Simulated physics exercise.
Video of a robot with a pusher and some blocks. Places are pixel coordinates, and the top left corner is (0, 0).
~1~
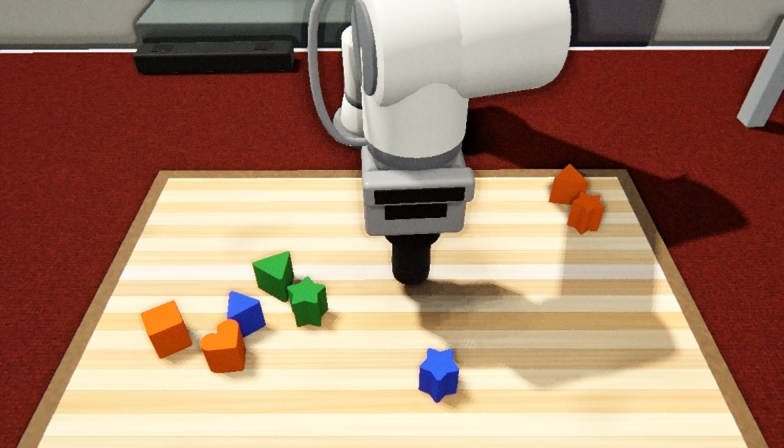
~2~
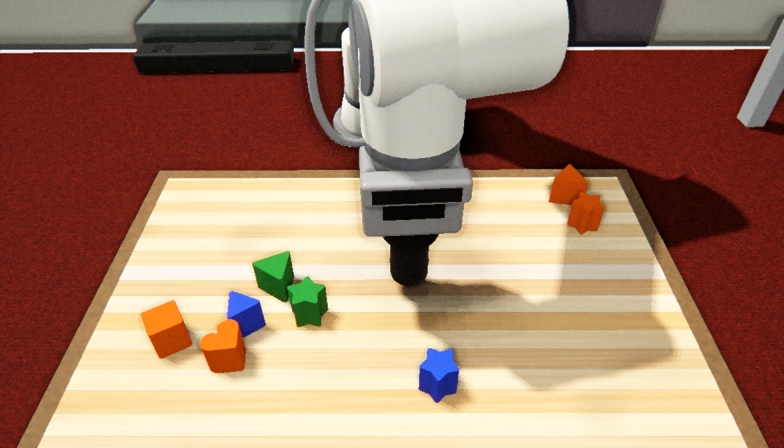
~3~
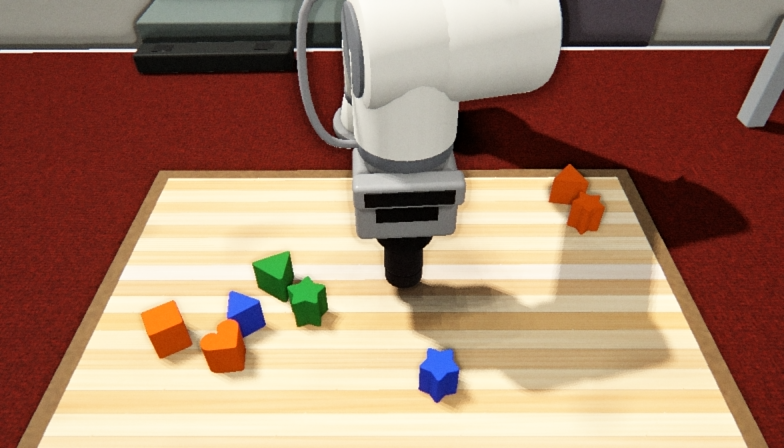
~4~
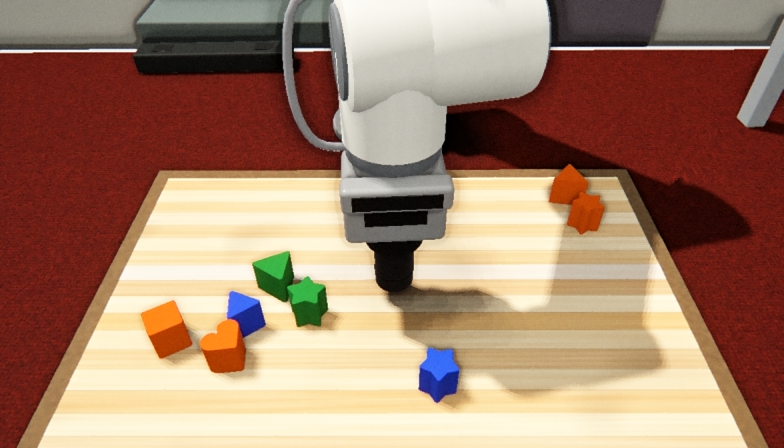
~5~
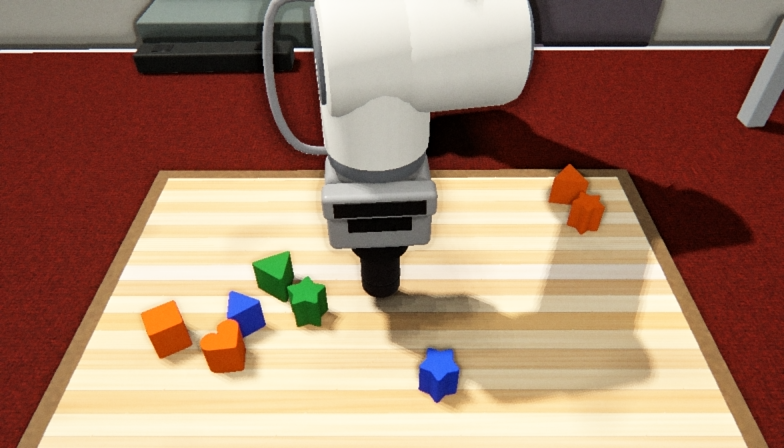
At the start, a white robot arm holds its black pusher over a wooden board scattered with orange, blue and green blocks. The arm hardly moves at first, then shifts a short way left and slightly toward the viewer, nearing the green star-shaped block, while all the blocks stay still.
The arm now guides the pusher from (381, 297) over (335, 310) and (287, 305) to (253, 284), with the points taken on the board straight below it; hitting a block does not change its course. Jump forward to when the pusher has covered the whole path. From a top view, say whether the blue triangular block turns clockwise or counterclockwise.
Seen from above, its turn is clockwise.
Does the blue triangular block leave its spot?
I believe so.
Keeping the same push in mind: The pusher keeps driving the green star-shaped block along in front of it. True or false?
Verdict: False.
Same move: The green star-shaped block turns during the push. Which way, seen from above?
I'd predict that, seen from above, the green star-shaped block rotates counter-clockwise.
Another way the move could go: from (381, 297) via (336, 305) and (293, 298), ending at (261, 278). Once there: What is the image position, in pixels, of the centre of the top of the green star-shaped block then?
(266, 296)
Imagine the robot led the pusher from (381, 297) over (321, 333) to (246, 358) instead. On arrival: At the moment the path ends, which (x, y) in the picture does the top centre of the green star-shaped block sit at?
Expect it around (283, 293).
The first path, step by step. One third of the way, pusher at (332, 297); green star-shaped block at (291, 294).
Two thirds of the way, pusher at (283, 292); orange heart at (219, 339); blue triangular block at (222, 312), turned 40° clockwise; green triangular block at (267, 258), turned 30° clockwise; green star-shaped block at (252, 299), turned 60° anticlockwise.
At the end, pusher at (249, 271); orange heart at (218, 340), turned 10° anticlockwise; blue triangular block at (220, 312), turned 40° clockwise; green triangular block at (252, 237), turned 100° clockwise; green star-shaped block at (246, 298), turned 80° anticlockwise.
